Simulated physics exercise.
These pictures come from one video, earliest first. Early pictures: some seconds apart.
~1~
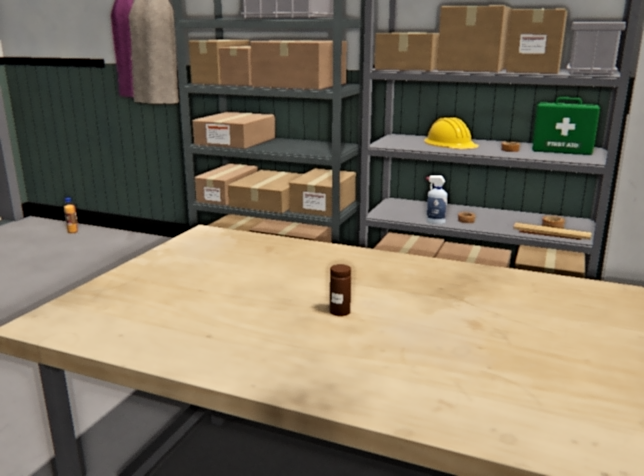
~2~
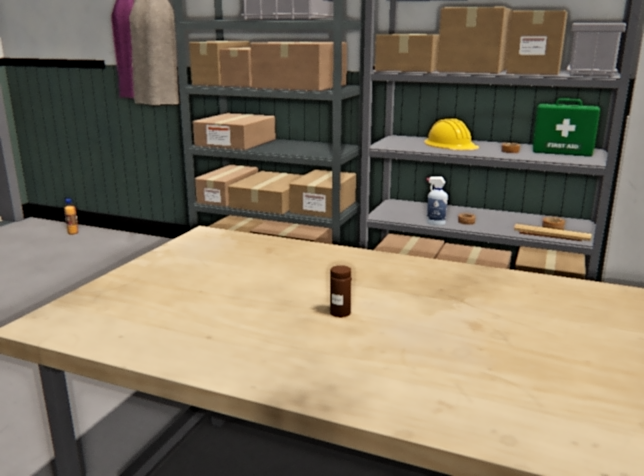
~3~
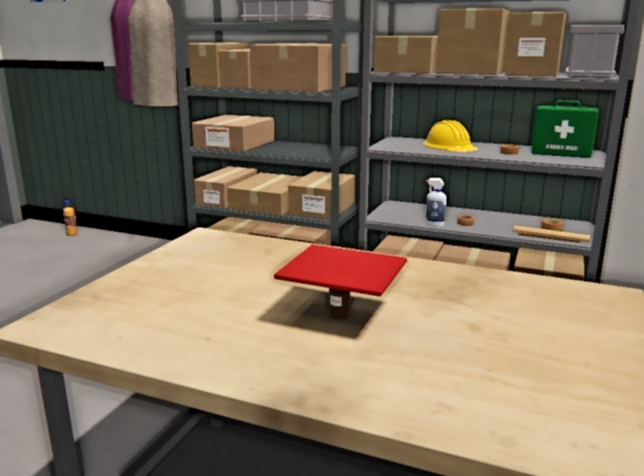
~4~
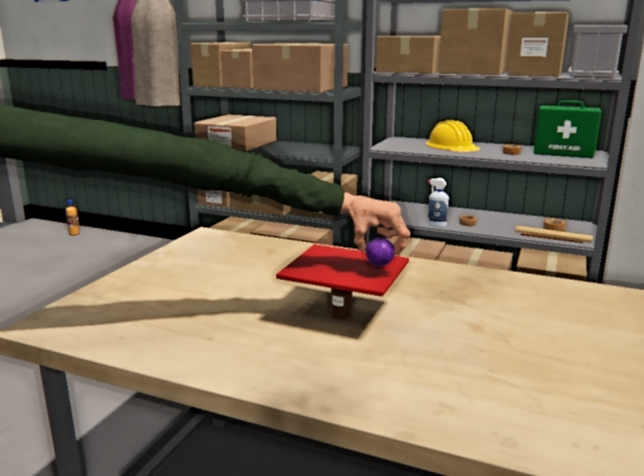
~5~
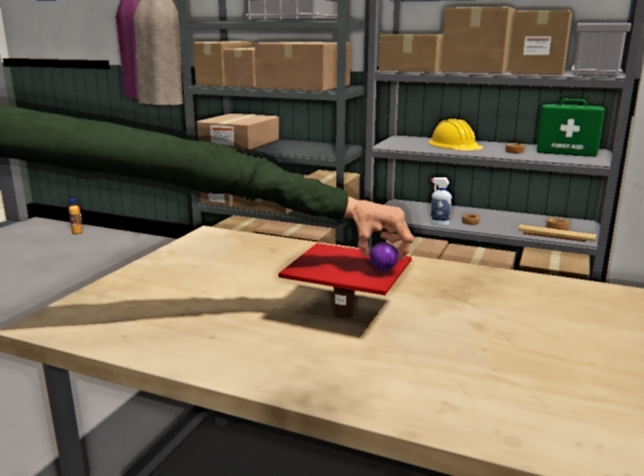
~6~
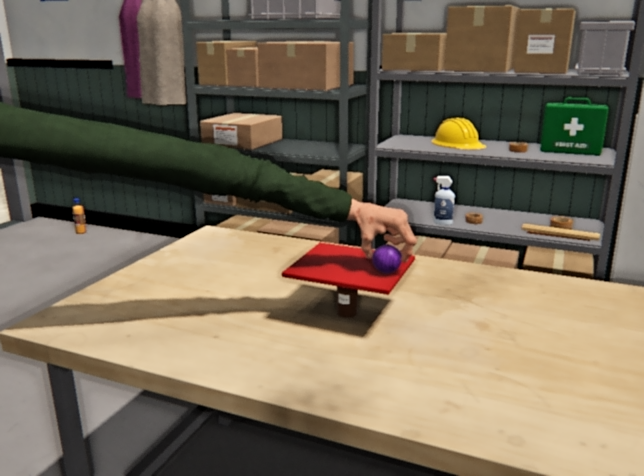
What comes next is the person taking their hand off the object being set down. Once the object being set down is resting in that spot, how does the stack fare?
The stack breaks down.
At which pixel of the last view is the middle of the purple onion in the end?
About (424, 322).
Then, 0.40 s later than the last frame, purple onion now fallen; red lid tilted by 60°.
Then, 0.50 s later than the last frame, red lid tilted by 49°.
Then, 0.70 s later than the last frame, red lid now fallen; brown shaker on its side.
When it is over, fallen, red lid, purple onion and brown shaker. End places, in pixels of the last picture, purple onion near (424, 322). The stack gives way.
